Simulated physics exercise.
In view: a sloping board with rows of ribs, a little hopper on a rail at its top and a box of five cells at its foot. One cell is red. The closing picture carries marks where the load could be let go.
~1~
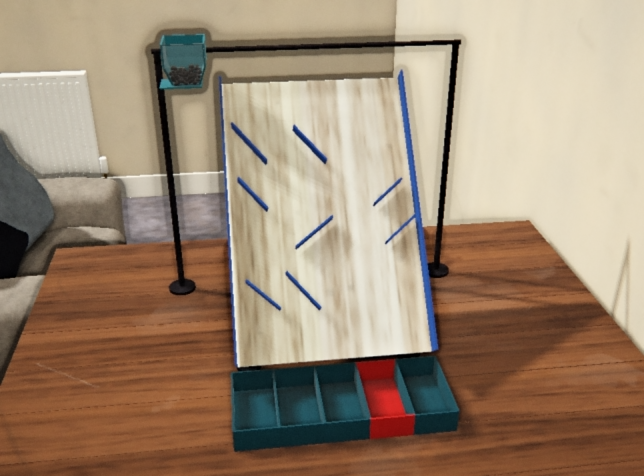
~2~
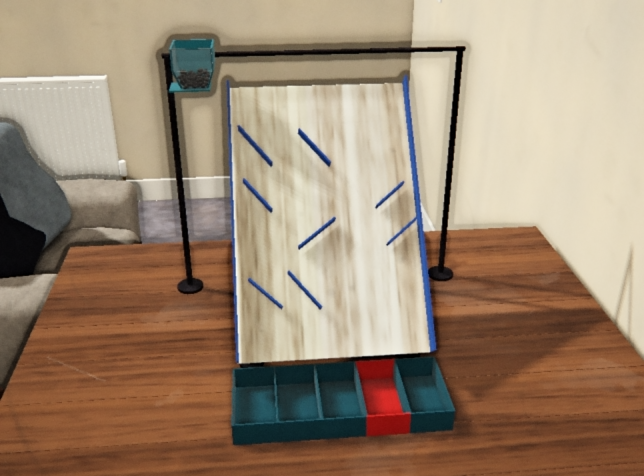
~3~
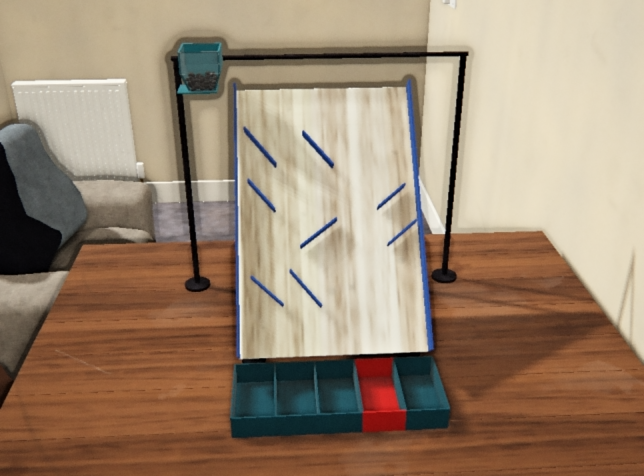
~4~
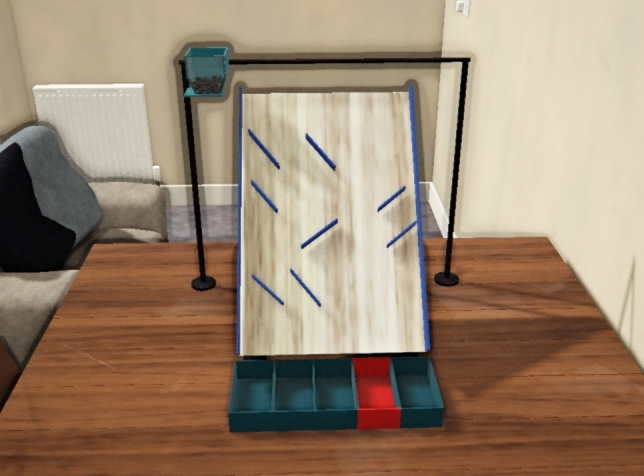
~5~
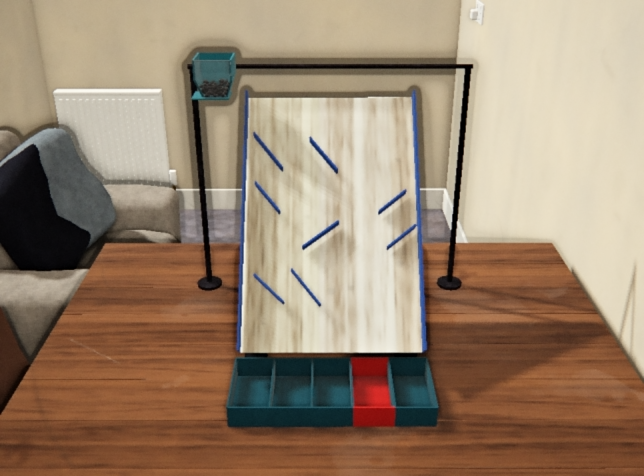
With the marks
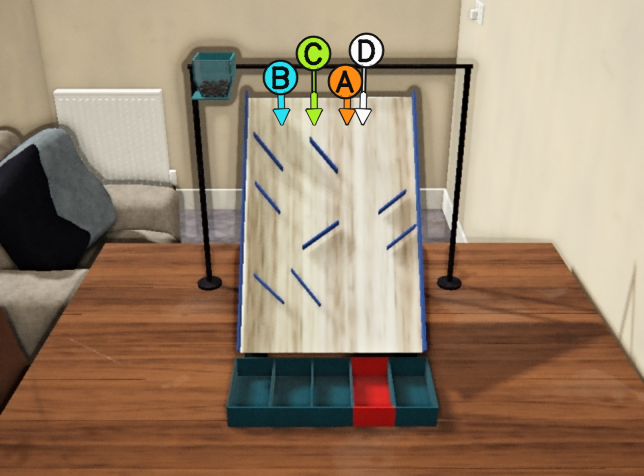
At first, a sloping wooden board with blue ribs stands on a table, a small hopper of dark beans on the rail at its upper left and a five-cell box with one red cell at its foot. The view then shifts gradually to a straighter angle, while the hopper and beans stay put.
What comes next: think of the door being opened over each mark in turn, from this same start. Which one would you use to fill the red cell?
Use mark A.
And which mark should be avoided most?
B.
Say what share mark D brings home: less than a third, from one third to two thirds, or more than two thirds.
Mark D gives from one third to two thirds.
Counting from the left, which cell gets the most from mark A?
It is the fourth one.
On the marked copy, mark A meets the board at (347, 118); mark B meets the board at (281, 119); mark C meets the board at (314, 118); mark D meets the board at (362, 118).
If A is chosen, the bulk in the red cell, a small share in other cells, a small share outside the box.
If B is chosen, only a few in the red cell, all but a few in other cells.
If C is chosen, close to a quarter in the red cell, close to two thirds in other cells, a small share outside the box.
If D is chosen, close to a third in the red cell, close to a quarter in other cells, close to a third outside the box.
